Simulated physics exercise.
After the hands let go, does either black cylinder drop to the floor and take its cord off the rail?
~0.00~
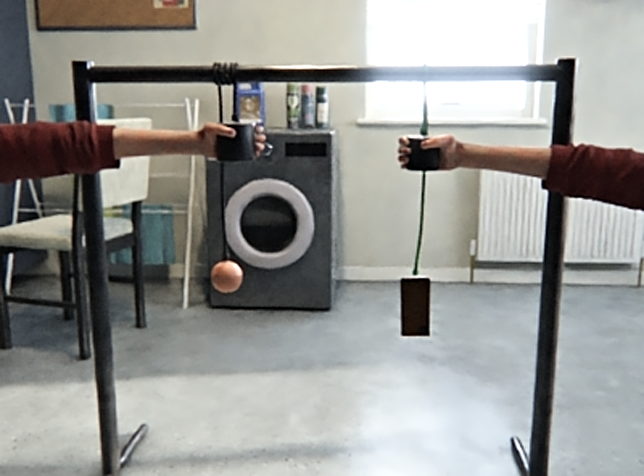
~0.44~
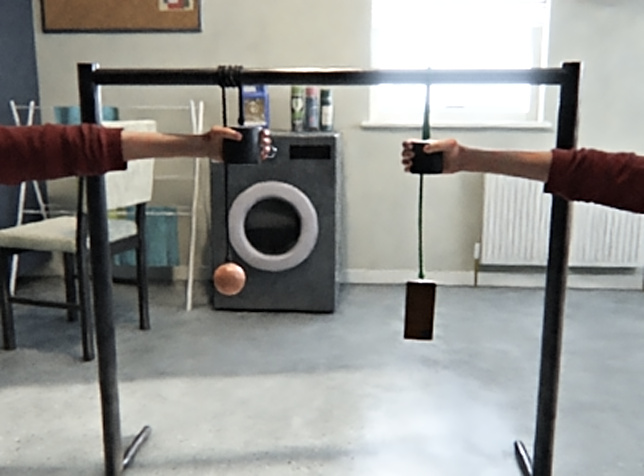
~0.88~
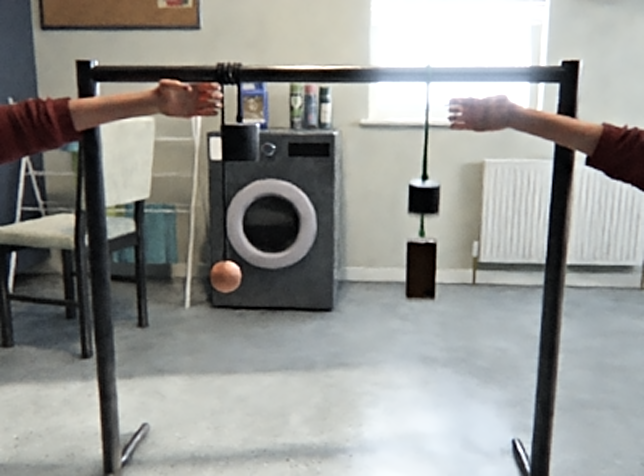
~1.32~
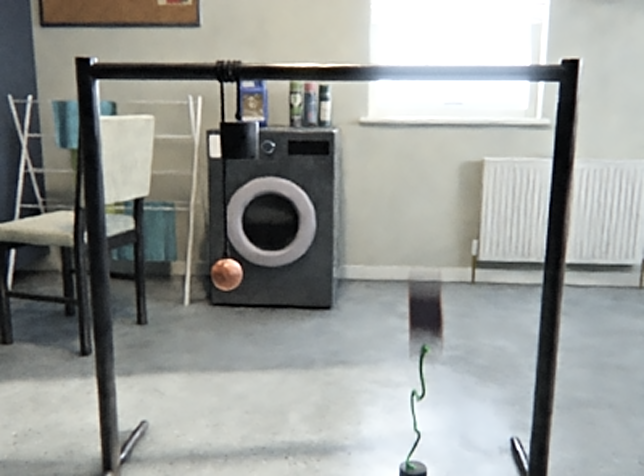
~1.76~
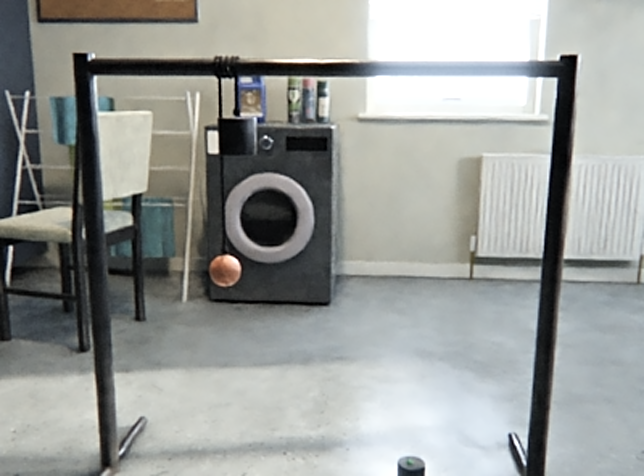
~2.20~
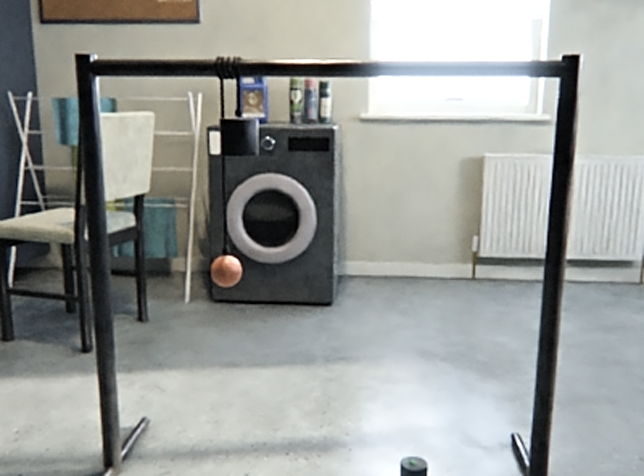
Yes, the right cylinder drops to the floor and its cord comes off the rail, while the left cylinder stays hanging.
A black cylinder on the right drops to the floor with its green cord after two hands let go and draw back, while the dark rectangular object on that cord rises, then tumbles out of view; the left cylinder and orange ball stay hanging from the rail.
